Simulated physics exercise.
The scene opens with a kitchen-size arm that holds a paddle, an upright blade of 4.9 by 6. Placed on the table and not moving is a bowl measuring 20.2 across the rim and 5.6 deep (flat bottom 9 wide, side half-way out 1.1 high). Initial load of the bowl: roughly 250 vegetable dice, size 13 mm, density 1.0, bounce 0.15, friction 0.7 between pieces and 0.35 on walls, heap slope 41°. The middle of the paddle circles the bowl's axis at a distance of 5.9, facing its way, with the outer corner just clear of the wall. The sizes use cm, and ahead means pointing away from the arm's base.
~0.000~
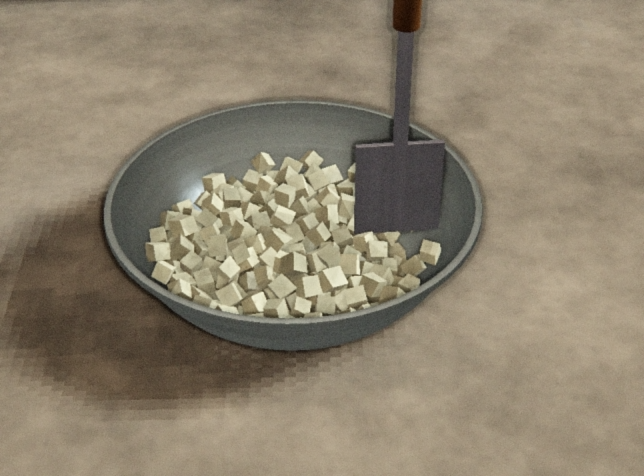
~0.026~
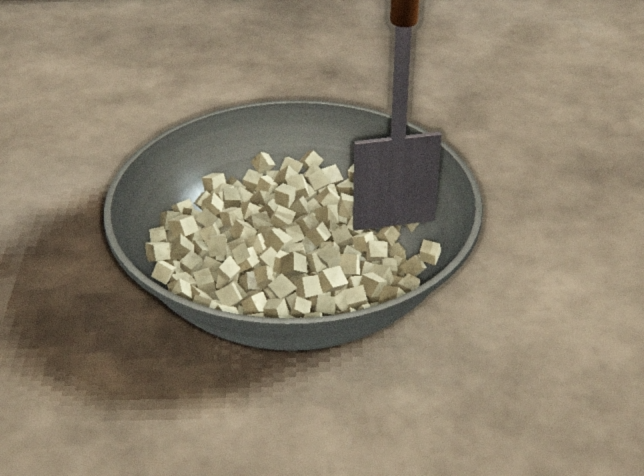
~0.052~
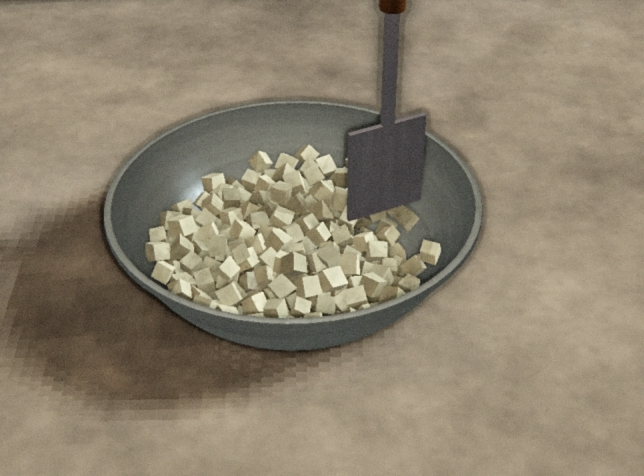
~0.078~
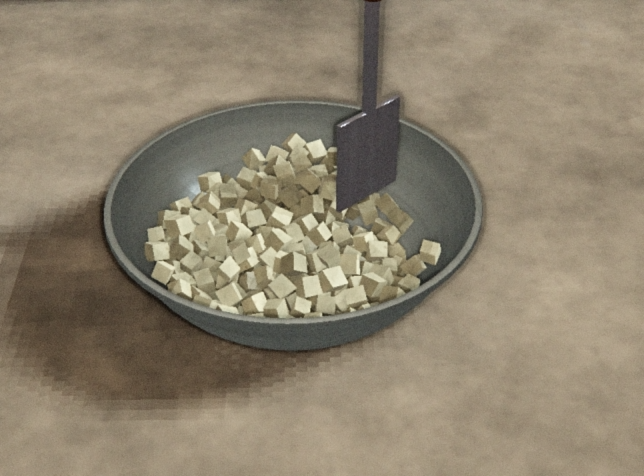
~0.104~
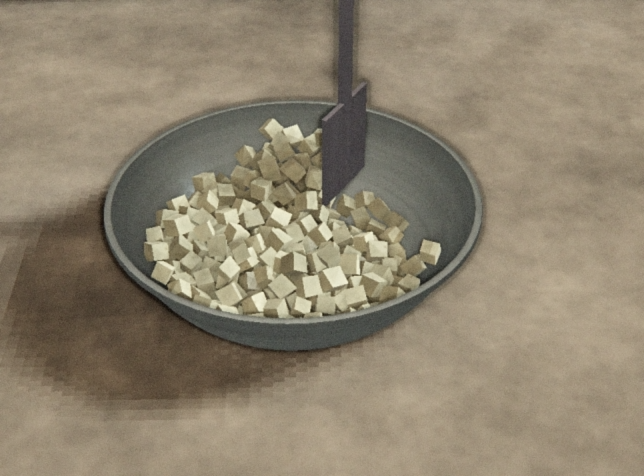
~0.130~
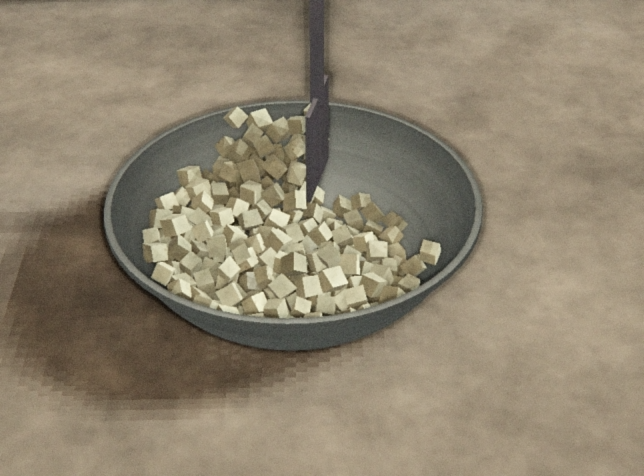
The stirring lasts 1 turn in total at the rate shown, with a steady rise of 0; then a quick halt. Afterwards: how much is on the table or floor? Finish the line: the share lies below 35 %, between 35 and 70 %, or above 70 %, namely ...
... below 35 %.
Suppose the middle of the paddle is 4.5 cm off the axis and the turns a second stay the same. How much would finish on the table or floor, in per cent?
Then about 30 %.
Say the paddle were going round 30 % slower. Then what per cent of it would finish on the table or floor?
15 per cent.
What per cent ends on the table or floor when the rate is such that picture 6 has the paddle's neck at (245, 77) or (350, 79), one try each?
Near 45 per cent for the first, near 20 per cent for the second.
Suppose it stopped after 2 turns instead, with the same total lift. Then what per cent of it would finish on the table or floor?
50 %.
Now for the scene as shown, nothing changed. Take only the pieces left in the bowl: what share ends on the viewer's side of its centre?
About 30 %.
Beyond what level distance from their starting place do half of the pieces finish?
Near 9 cm.
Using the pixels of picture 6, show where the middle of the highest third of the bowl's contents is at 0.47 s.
The centre is roughly (395, 261).
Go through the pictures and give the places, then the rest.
The first frame shows paddle neck at (402, 120), 0° round; upper third of the load around (283, 238), from x 155 to 430, top at y 160; 248 in the bowl.
The second frame shows paddle neck at (399, 114), 6° round; upper third of the load around (283, 238), from x 155 to 430, top at y 160.
The third frame shows paddle neck at (389, 100), 21° round; upper third of the load around (281, 236), from x 155 to 430, top at y 155.
The fourth frame shows paddle neck at (370, 87), 38° round; upper third of the load around (279, 232), from x 155 to 430, top at y 145.
The fifth frame shows paddle neck at (345, 78), 54° round; upper third of the load around (276, 229), from x 155 to 430, top at y 130.
The sixth frame shows paddle neck at (317, 72), 71° round; upper third of the load around (255, 218), from x 150 to 430, top at y 115; 248 in the bowl.
After 0.30 s, 182° round, highest piece 9 above the table; 230 in the bowl, 2 on the table or floor, 16 in flight or on the tool.
After 0.47 s, 292° round, highest piece 10 above the table; 200 in the bowl, 33 on the table or floor, 15 in flight or on the tool.
After 0.76 s, 0° round, highest piece 6 above the table; 180 in the bowl, 68 on the table or floor.
After 1.46 s, 0° round, highest piece 5 above the table; 180 in the bowl, 68 on the table or floor.
At rest, 180 in the bowl, 68 on the table or floor. That is 27 % on the table or floor.
